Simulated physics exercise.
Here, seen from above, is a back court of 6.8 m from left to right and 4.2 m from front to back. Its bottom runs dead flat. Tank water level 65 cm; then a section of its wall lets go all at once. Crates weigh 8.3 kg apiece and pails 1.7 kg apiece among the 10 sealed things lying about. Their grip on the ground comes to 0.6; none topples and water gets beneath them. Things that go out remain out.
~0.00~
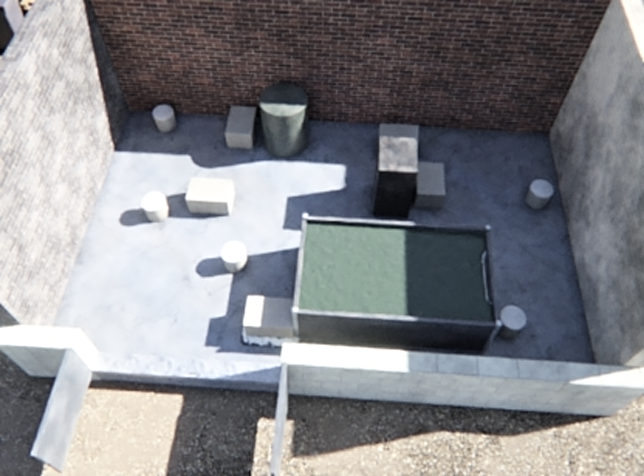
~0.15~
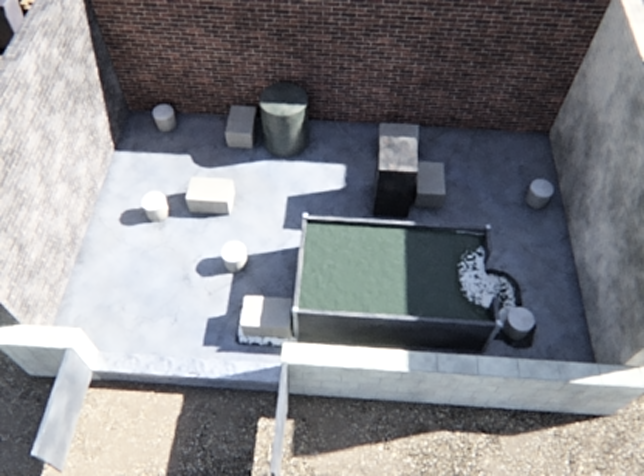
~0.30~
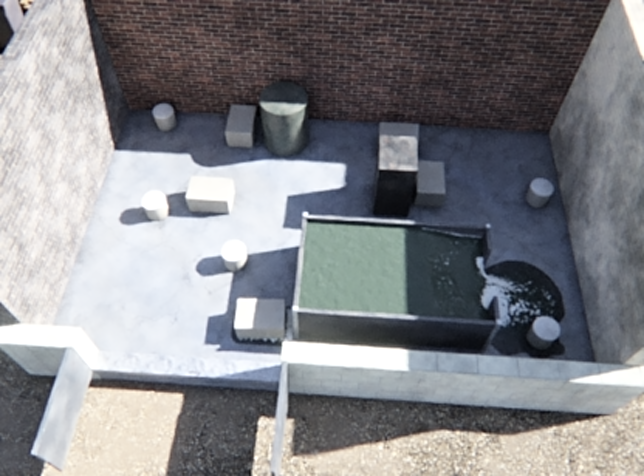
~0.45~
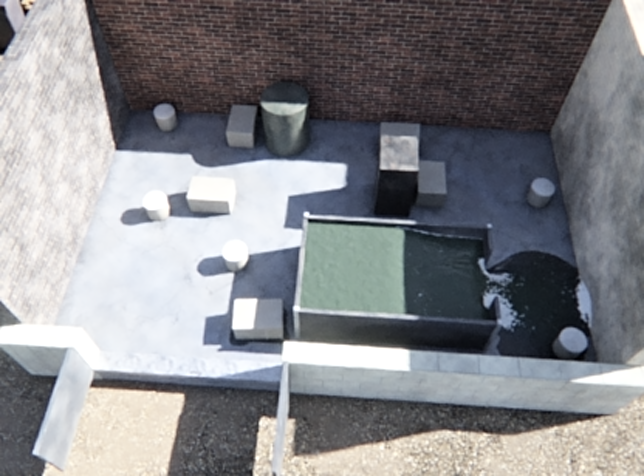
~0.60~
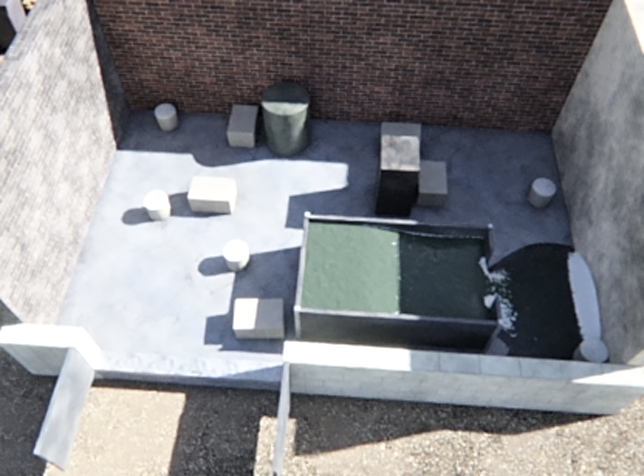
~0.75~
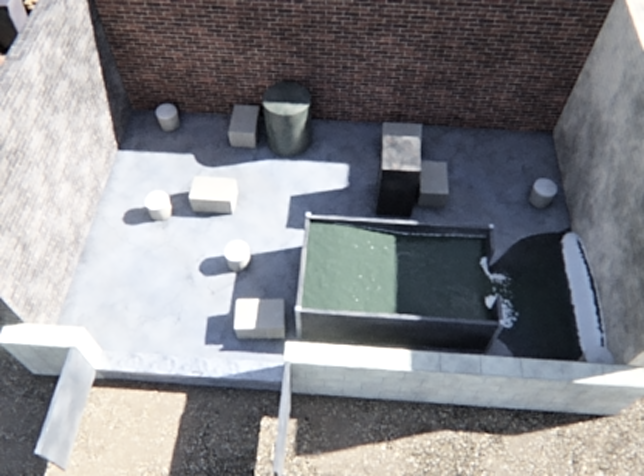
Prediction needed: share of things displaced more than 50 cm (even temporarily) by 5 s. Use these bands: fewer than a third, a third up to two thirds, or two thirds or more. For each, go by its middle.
It falls in fewer than a third.
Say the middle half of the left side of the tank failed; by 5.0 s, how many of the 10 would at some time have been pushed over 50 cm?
In that case the number is 5.
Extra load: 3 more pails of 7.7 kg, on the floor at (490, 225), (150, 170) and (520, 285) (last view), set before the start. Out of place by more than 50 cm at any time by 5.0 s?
Result, one by one: Not exceeded, not exceeded and exceeded.
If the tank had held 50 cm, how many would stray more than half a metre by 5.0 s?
3.
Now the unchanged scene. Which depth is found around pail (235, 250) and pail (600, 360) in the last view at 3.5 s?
I'd estimate 0 cm for the first and 11 cm for the second.
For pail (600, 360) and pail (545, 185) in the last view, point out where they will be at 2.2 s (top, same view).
I'd say close to (505, 348) and close to (457, 135).
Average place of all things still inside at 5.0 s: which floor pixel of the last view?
The centre sits near (245, 210).
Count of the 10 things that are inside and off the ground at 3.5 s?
The count is 2.
After 1.1 s 1 of 10 are over 50 cm from their spots; 1 afloat.
After 2.2 s 2 of 10 are over 50 cm from their spots; 1 afloat.
After 3.5 s 2 of 10 are over 50 cm from their spots; 2 afloat.
After 5.0 s 3 of 10 are over 50 cm from their spots, and 3 have been at some point; 2 afloat.
